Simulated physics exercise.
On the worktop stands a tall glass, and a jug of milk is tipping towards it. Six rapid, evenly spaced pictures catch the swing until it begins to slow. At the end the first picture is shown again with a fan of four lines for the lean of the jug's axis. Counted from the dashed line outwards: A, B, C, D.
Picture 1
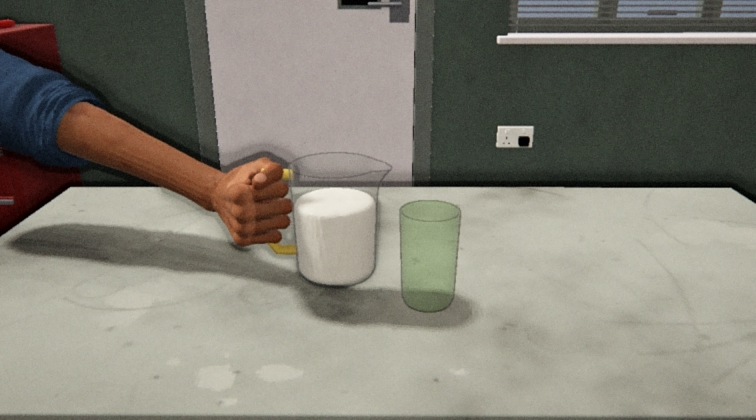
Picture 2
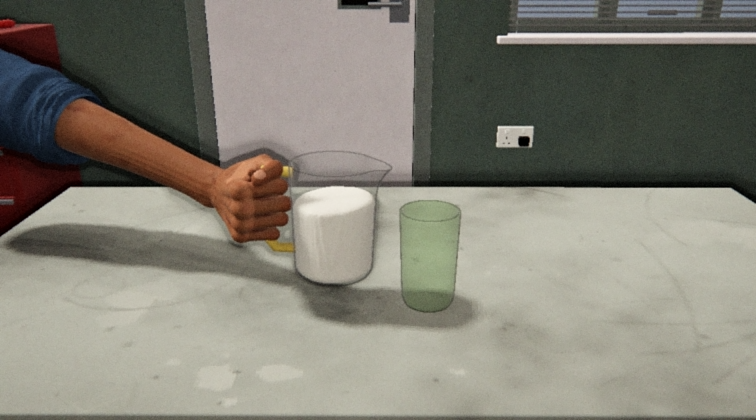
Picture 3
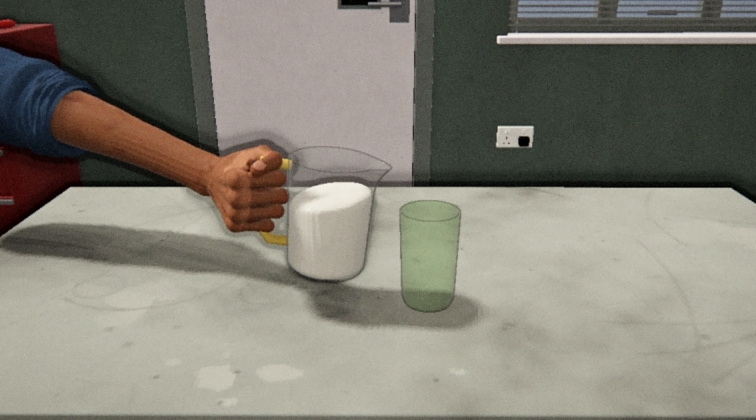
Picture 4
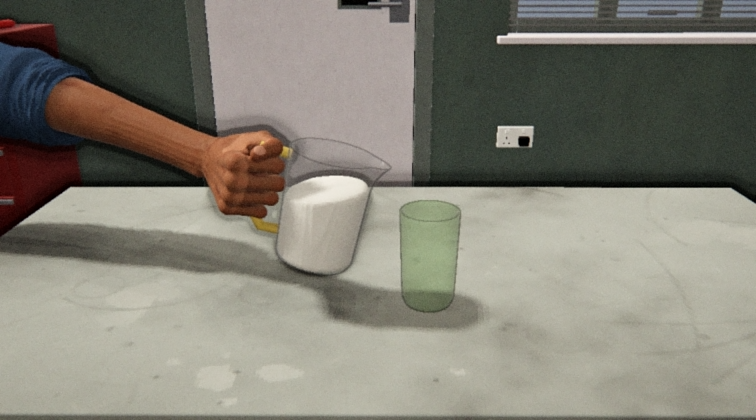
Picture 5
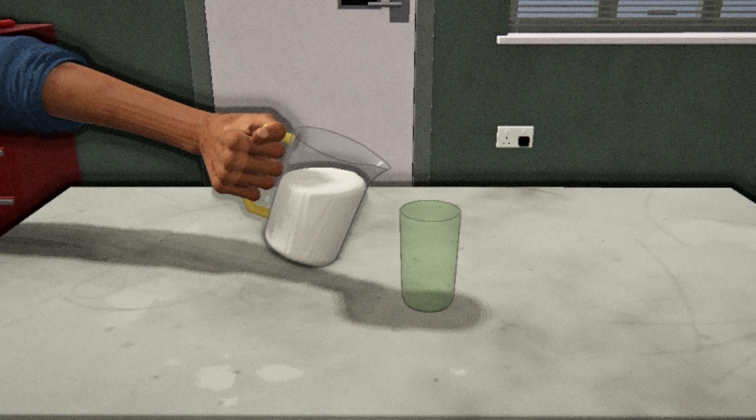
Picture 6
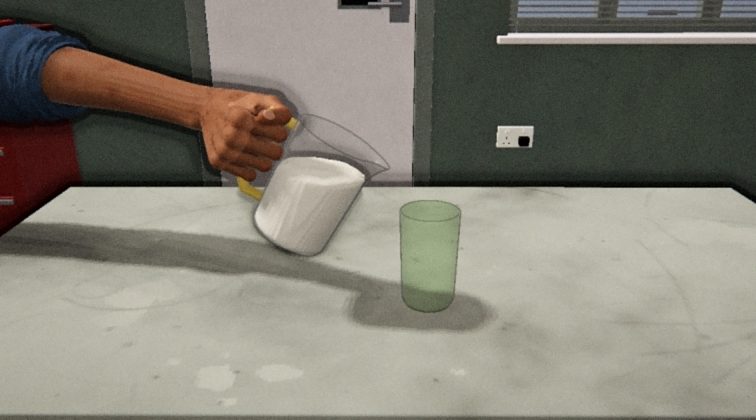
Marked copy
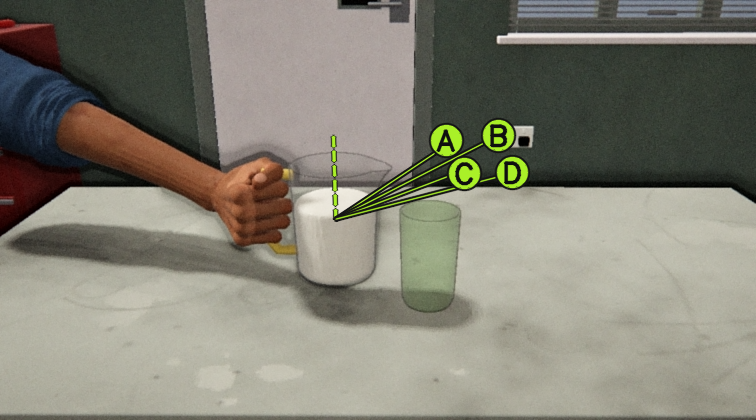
A hand lifts and tilts a jug of milk rightward beside a tall green glass.
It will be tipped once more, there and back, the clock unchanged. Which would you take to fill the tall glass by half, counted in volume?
Choose C.
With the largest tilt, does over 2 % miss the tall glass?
Yes.
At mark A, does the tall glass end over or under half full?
Under.
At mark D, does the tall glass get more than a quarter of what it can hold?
Yes, it does.
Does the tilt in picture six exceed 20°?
Yes, it does.
In lime, A at (434, 153); B at (483, 143); C at (447, 176); D at (495, 177).
Choosing A, the tall glass ends with about 22 % of what it can hold.
Choosing B, the tall glass ends with about 36 % of what it can hold.
Choosing C, the tall glass ends with about 52 % of what it can hold; 3 % of the milk is spilt.
Choosing D, the tall glass ends with about 63 % of what it can hold; 9 % of the milk is spilt.
